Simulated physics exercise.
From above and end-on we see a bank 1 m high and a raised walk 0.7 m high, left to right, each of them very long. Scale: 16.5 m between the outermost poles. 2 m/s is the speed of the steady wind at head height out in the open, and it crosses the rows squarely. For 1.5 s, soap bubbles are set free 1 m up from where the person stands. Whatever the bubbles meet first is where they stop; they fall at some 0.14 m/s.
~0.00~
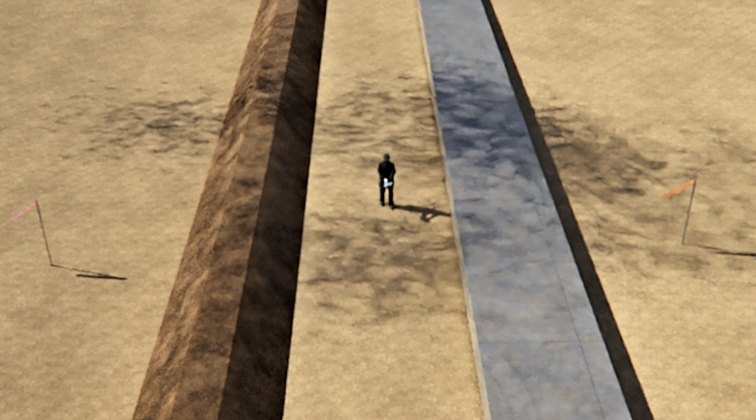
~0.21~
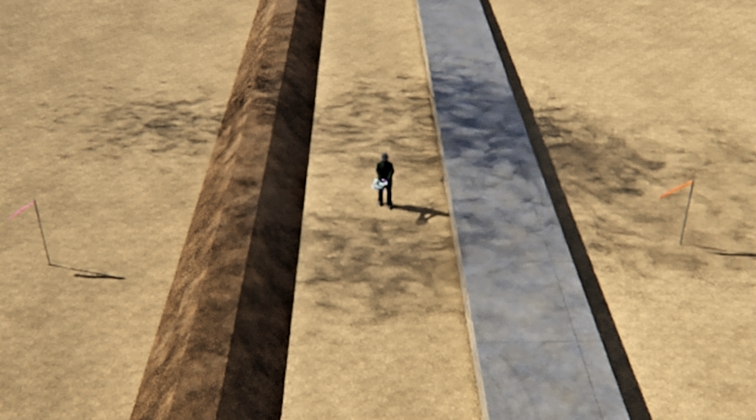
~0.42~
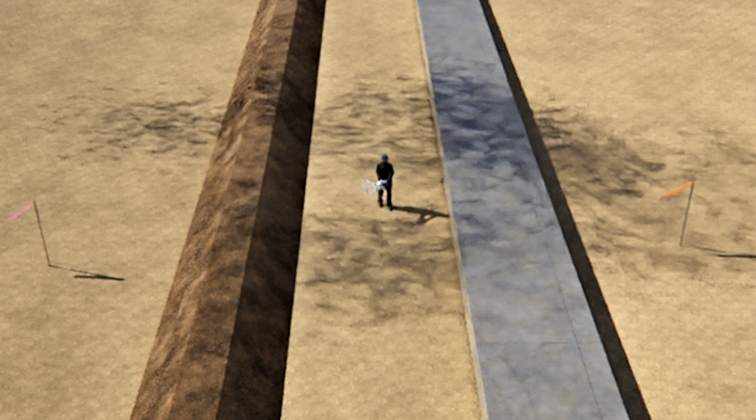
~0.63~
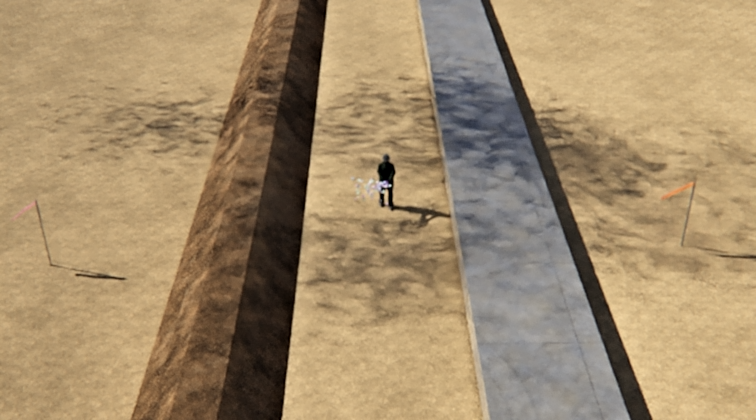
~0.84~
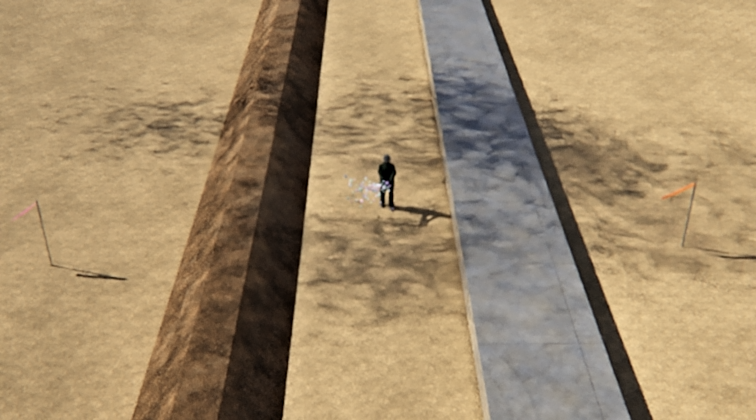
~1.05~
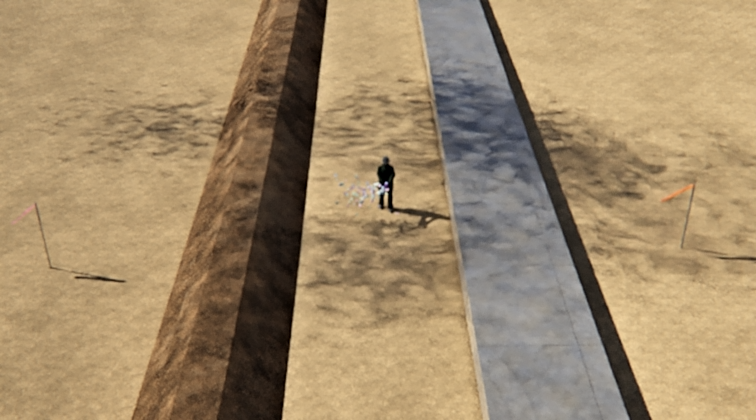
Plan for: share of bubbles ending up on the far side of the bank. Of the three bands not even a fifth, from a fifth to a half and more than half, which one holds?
The band that holds is between a fifth and a half.
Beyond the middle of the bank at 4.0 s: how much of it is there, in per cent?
20 %.
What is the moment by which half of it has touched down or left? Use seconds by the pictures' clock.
Estimated time: Close to 6.0 s.
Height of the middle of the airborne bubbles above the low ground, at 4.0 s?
Roughly 0.6 m up.
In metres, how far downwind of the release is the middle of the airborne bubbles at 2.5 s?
My estimate would be some 1.5 metres.
After 2.5 s, 97 % is in the air or yet to come; 1 % is beyond the bank; the middle of what still flies is 0.7 m above the low ground, near (337, 199).
After 4.0 s, 75 % is in the air or yet to come; 18 % is beyond the bank; the middle of what still flies is 0.7 m above the low ground, near (306, 199).
After 8.0 s, 38 % is in the air or yet to come; 37 % is beyond the bank; the middle of what still flies is 0.9 m above the low ground, near (86, 194).
After 20.0 s, 10 % is in the air or yet to come; 38 % is beyond the bank.
After 45.0 s, 0 % is in the air or yet to come; 38 % is beyond the bank.
